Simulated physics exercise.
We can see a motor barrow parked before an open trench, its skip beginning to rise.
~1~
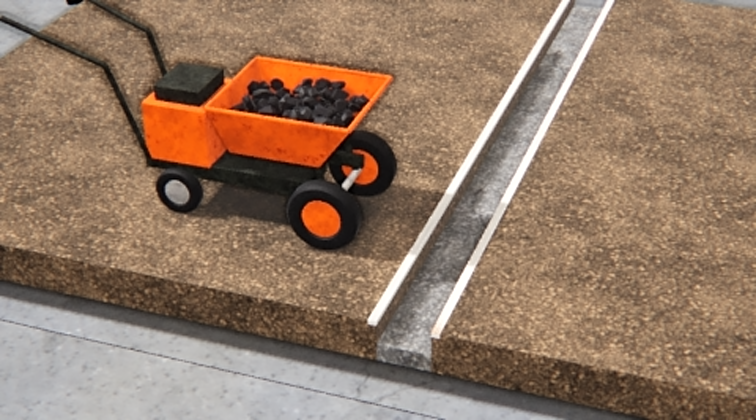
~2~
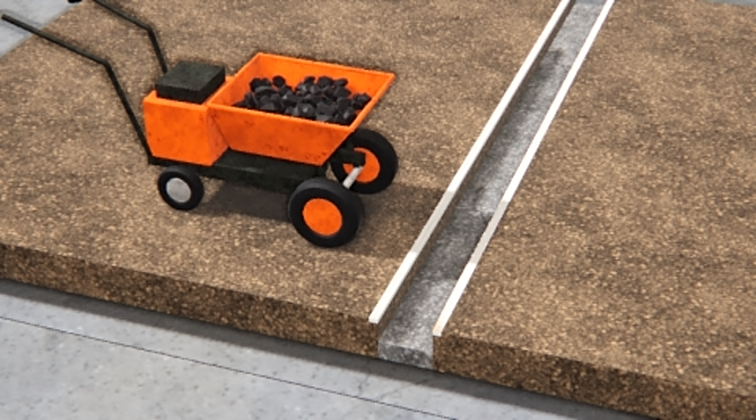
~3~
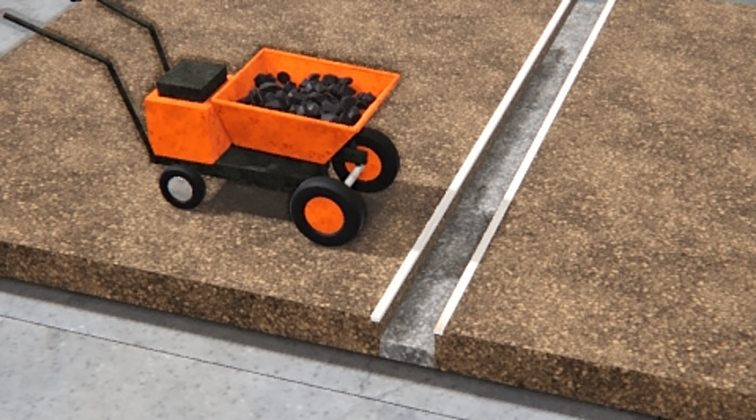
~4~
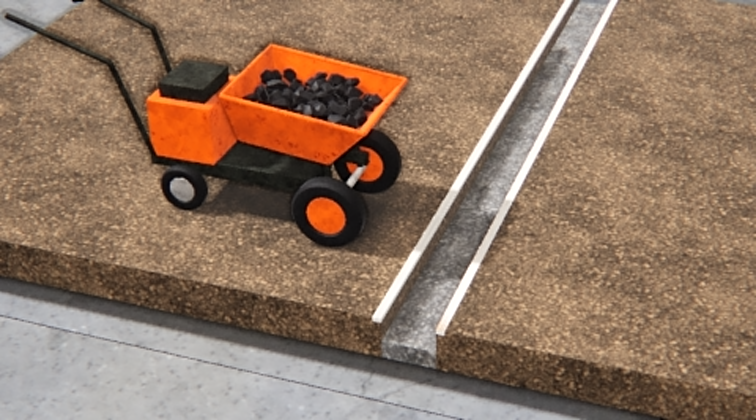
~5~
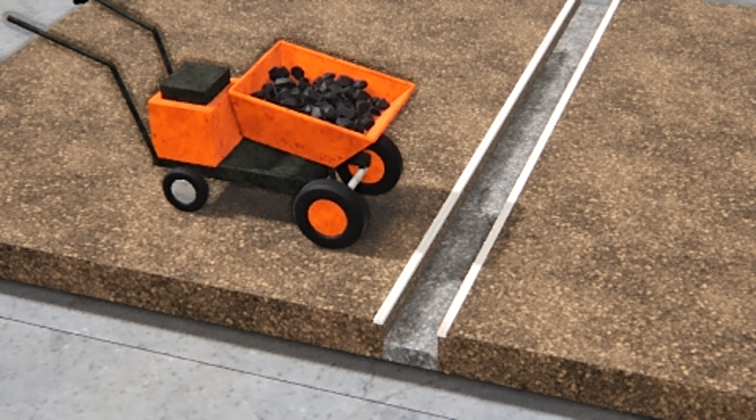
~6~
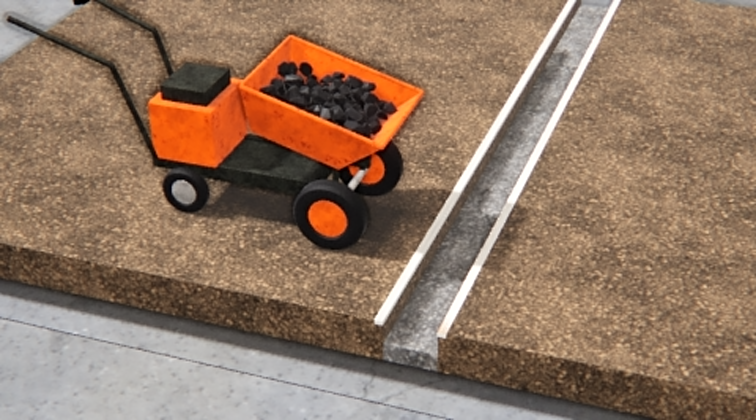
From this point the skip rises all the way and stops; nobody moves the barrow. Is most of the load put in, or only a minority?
Most of the load finds the trench.
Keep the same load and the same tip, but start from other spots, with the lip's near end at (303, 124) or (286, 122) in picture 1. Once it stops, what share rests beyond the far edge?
The first gives close to 0 per cent and the second 0 per cent.
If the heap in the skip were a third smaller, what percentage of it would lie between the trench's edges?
80 per cent or thereabouts.
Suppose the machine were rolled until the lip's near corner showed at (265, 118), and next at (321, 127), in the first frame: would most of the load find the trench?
From the first position short of one half lands between the edges, from the second beyond one half.
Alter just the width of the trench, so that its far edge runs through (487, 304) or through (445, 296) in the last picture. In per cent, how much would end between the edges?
100 %, 50 %.
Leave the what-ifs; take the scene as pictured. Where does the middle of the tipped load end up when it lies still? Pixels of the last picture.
Once nothing moves, the middle sits near (473, 245).
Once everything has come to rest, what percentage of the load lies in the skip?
Around 15 per cent.
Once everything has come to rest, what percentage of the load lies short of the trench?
Result: Some 0 % of the load.
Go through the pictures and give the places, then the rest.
In the first frame, lip of the skip at (348, 132), level; top of the load at (302, 111), lumps of coal; first edge of the trench at (393, 287); far edge at (454, 299), the trench under half as wide as the skip, and about half as deep as wide.
In the second frame, lip of the skip at (351, 130), level; top of the load at (299, 102).
In the third frame, lip of the skip at (356, 130), tipped barely; top of the load at (304, 100).
In the fourth frame, lip of the skip at (364, 134), tipped a little; top of the load at (310, 99).
In the fifth frame, lip of the skip at (373, 140), tipped a little; top of the load at (294, 96).
In the sixth frame, lip of the skip at (382, 147), tipped clearly; top of the load at (302, 93); first edge of the trench at (399, 287); far edge at (460, 299).
Soon, skip tipped steeply; all in the skip.
A while on, skip tipped right over; most in the skip; about a quarter in or heaped over the trench; a small part beyond it; a stray few falling.
Towards the end, skip tipped right over; about a quarter in the skip; about two thirds in or heaped over the trench; about a quarter beyond it.
Finally, skip tipped right over; a small part in the skip; about two thirds in or heaped over the trench; about a quarter beyond it.
